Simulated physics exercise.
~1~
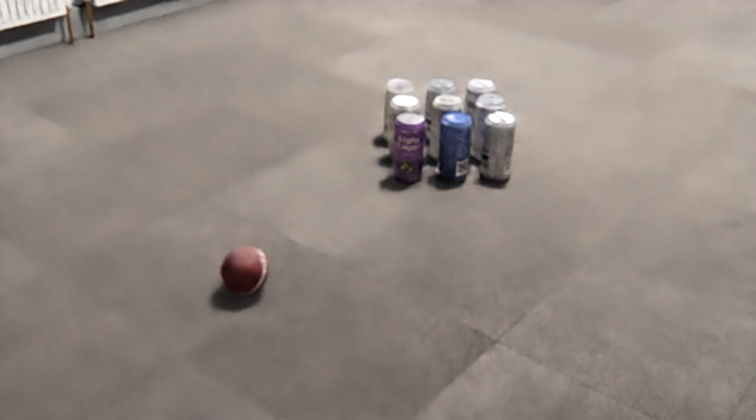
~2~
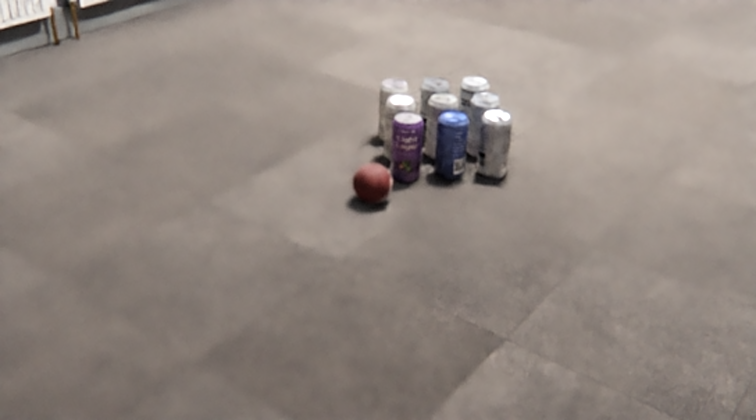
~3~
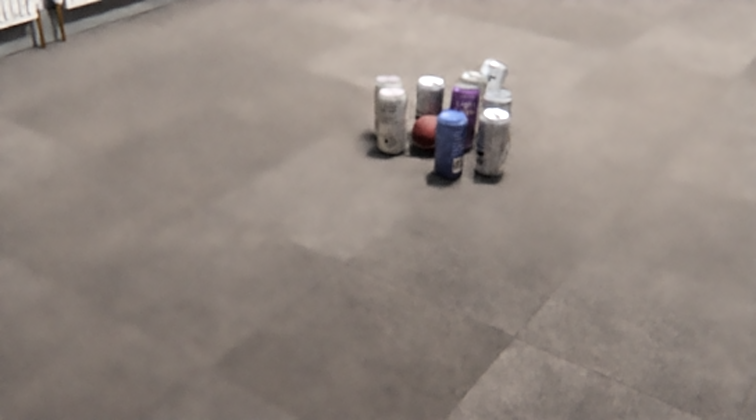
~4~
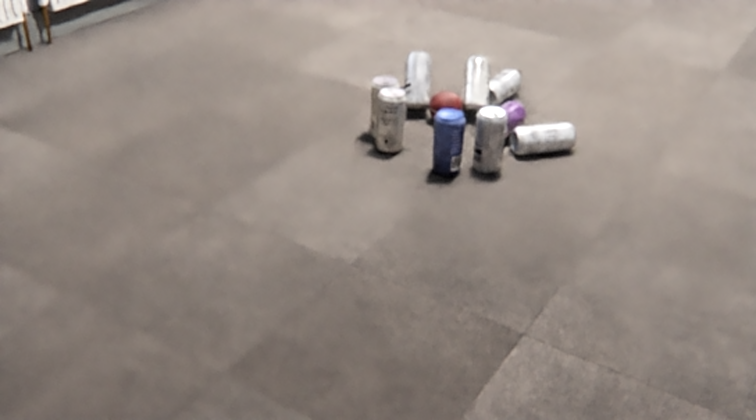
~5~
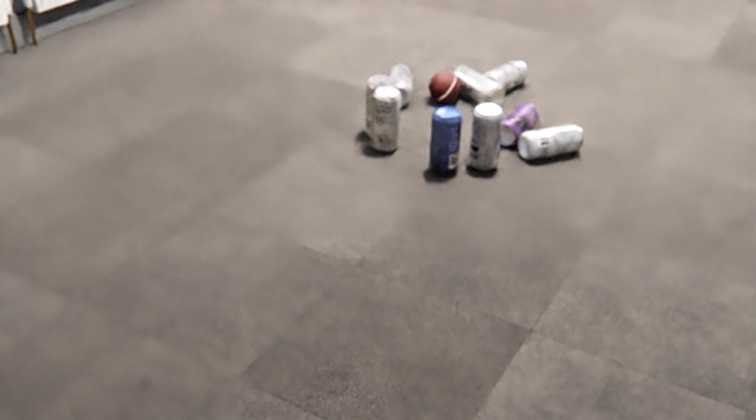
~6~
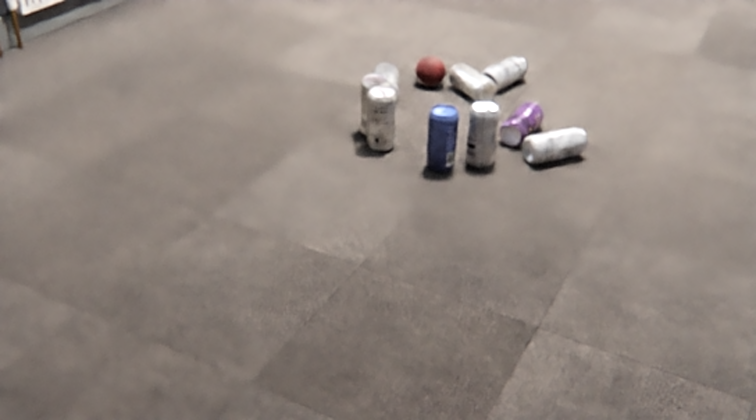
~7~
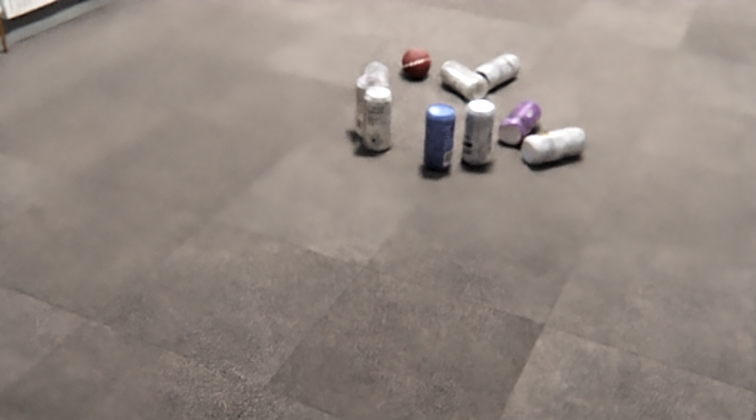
A red ball rolled across a grey floor into a cluster of upright cans, knocking over the purple one and several silver ones, then drifted out behind them, while the blue can and a few others stayed standing.
